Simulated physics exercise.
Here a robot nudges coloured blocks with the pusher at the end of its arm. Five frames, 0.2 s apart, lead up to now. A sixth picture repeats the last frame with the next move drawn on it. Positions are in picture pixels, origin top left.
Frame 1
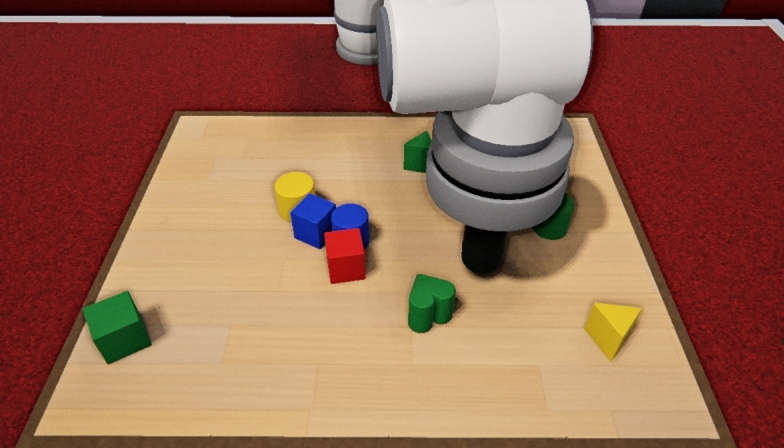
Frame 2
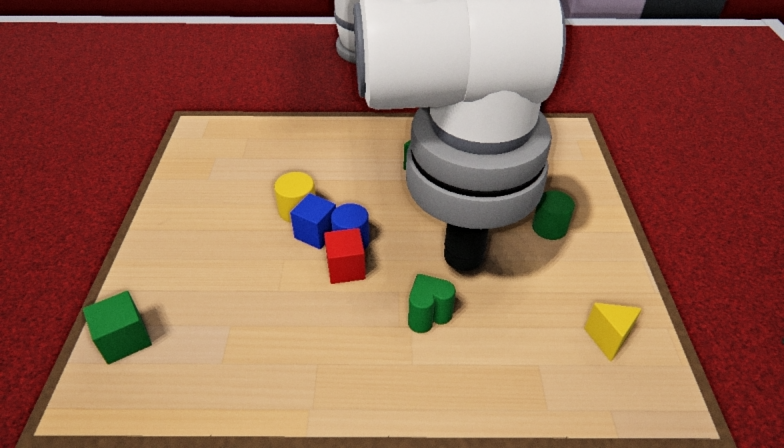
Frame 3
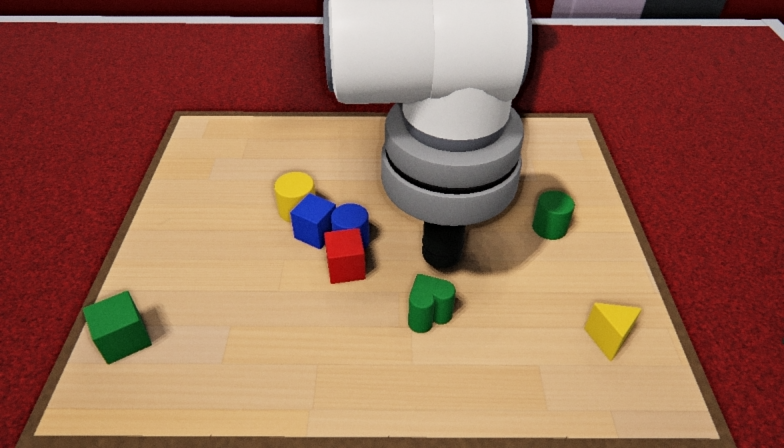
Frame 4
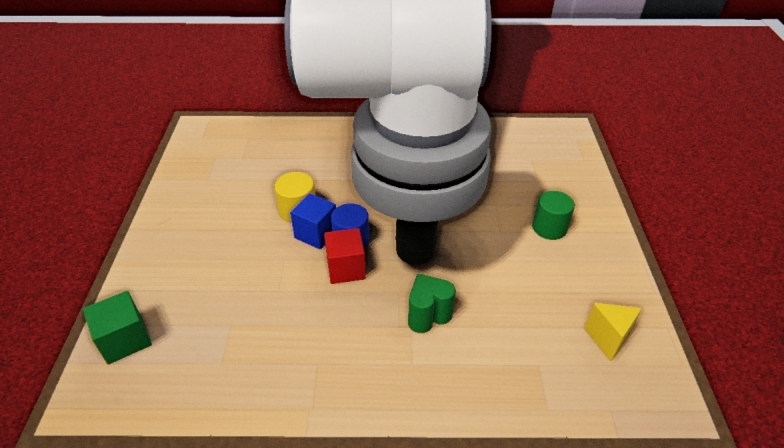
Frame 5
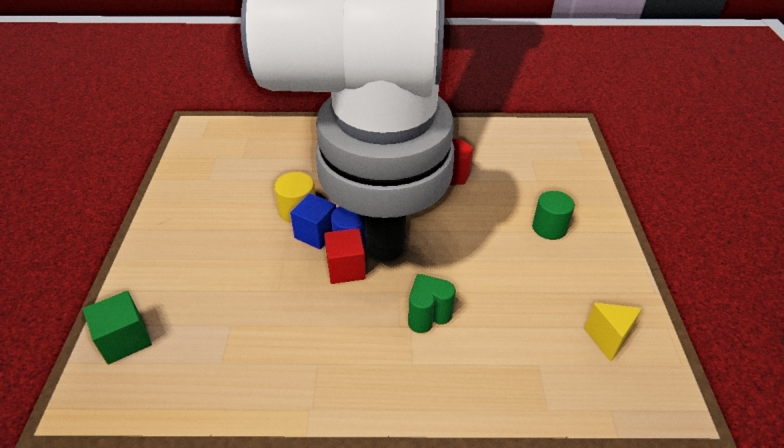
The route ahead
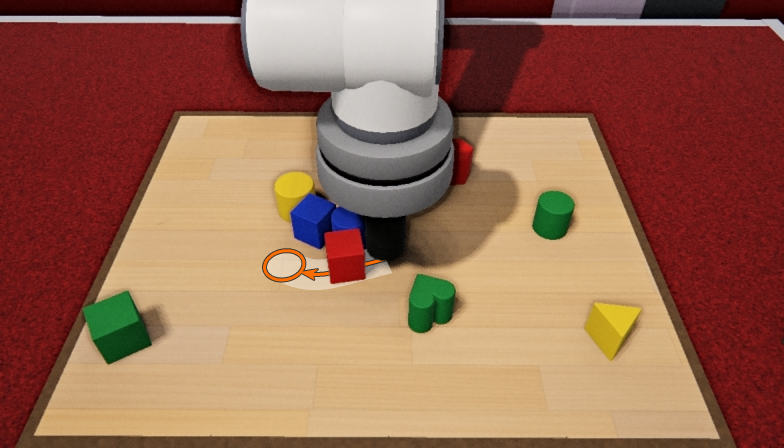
On a wooden board with scattered coloured blocks, a robot arm slid its black pusher steadily left, above the green heart, until it was right beside the red and blue blocks, which stayed still.
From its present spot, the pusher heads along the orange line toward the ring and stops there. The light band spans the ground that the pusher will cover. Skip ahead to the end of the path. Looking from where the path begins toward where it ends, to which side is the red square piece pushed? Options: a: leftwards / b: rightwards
Letter a.
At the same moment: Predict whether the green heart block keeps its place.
It stays.
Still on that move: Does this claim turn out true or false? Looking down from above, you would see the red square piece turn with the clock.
That claim is false.
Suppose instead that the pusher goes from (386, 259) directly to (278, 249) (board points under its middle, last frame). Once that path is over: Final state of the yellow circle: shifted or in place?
That block will leave its spot.
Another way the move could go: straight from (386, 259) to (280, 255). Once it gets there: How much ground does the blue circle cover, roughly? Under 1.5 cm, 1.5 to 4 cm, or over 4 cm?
I'd go with 1.5 to 4 cm for this block.
Path on the board, from (386, 259) via (352, 268) and (316, 274), ending at (284, 265).
On the path given first. One third of the way, pusher (351, 257); yellow circle (289, 181); blue square piece (310, 204); red square piece (312, 251); blue circle (341, 215).
Two thirds of the way, pusher (315, 263); yellow circle (289, 181); blue square piece (310, 204); red square piece (275, 261), turned 20° anticlockwise; blue circle (341, 215).
At the end, pusher (282, 254); yellow circle (289, 181); blue square piece (310, 204); red square piece (253, 263), turned 45° anticlockwise; blue circle (341, 215); green heart block in place.
